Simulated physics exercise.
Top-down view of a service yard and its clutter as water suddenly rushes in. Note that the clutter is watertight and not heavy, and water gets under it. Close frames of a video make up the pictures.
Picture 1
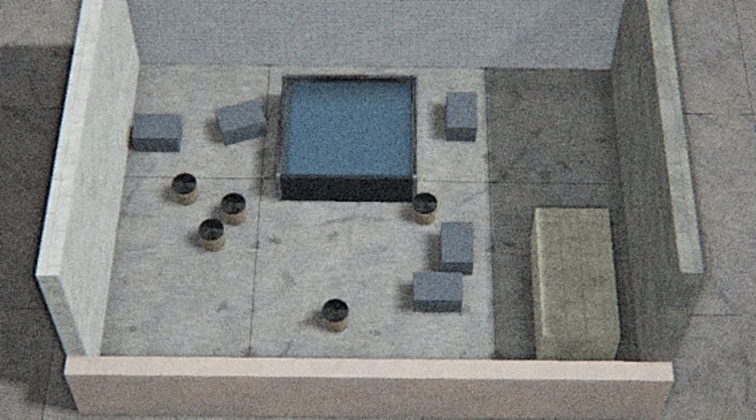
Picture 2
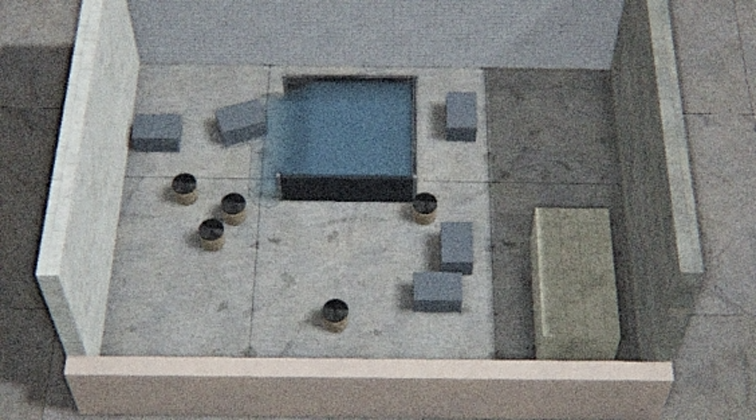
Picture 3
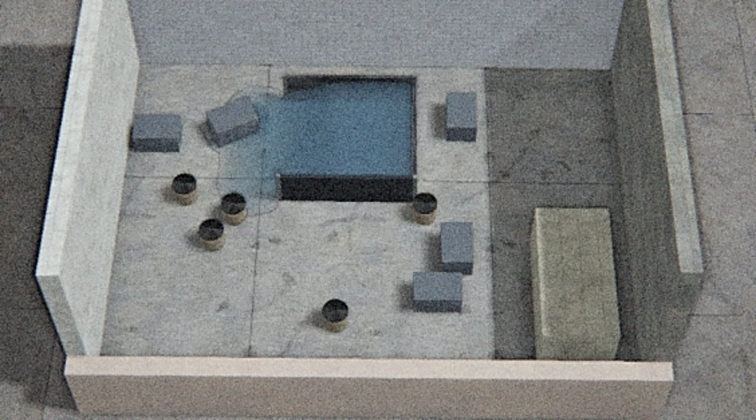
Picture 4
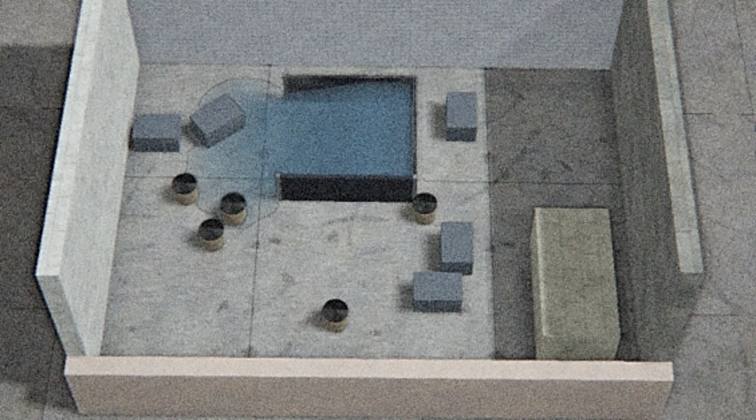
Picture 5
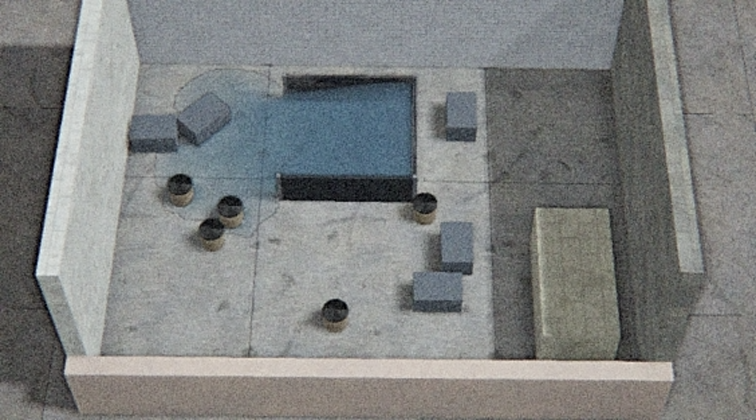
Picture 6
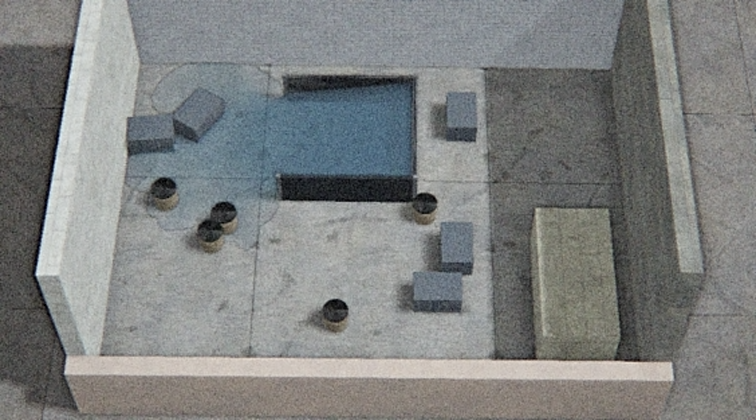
The footage shows a walled yard with grey crates and small pails around a blue tank, as water pours from the tank's left side, spreads leftward across the floor, shifts a nearby crate left, then nudges another crate and some pails.
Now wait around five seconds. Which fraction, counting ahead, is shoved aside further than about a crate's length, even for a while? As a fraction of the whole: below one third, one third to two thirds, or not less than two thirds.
Counting the far movers, it's in the middle - a third to two thirds.
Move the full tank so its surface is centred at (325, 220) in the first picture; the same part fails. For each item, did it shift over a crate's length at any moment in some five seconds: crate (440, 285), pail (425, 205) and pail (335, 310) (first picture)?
Object by object, in turn: Lingered near its place, lingered near its place, travelled a good distance.
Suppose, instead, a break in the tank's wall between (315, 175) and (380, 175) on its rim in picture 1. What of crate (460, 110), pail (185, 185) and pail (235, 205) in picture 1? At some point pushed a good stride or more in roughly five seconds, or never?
Listed in turn, never travels that far, never travels that far, never travels that far.
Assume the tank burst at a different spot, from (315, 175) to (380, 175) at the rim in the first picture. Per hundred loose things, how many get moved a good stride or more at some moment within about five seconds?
Estimate: Close to 20 per cent.
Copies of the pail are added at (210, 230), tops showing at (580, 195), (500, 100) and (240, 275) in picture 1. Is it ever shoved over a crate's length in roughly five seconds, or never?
One by one: Hardly budges; hardly budges; knocked well away.
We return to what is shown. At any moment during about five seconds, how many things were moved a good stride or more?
The figure is 6.
A moment on, 2 of 10 are well off their spots; 2 afloat.
Next, 4 of 10 are well off their spots; 3 afloat.
Later, 4 of 10 are well off their spots; 5 afloat.
In the end, 6 of 10 are well off their spots, and 6 have been at some point; 5 afloat.
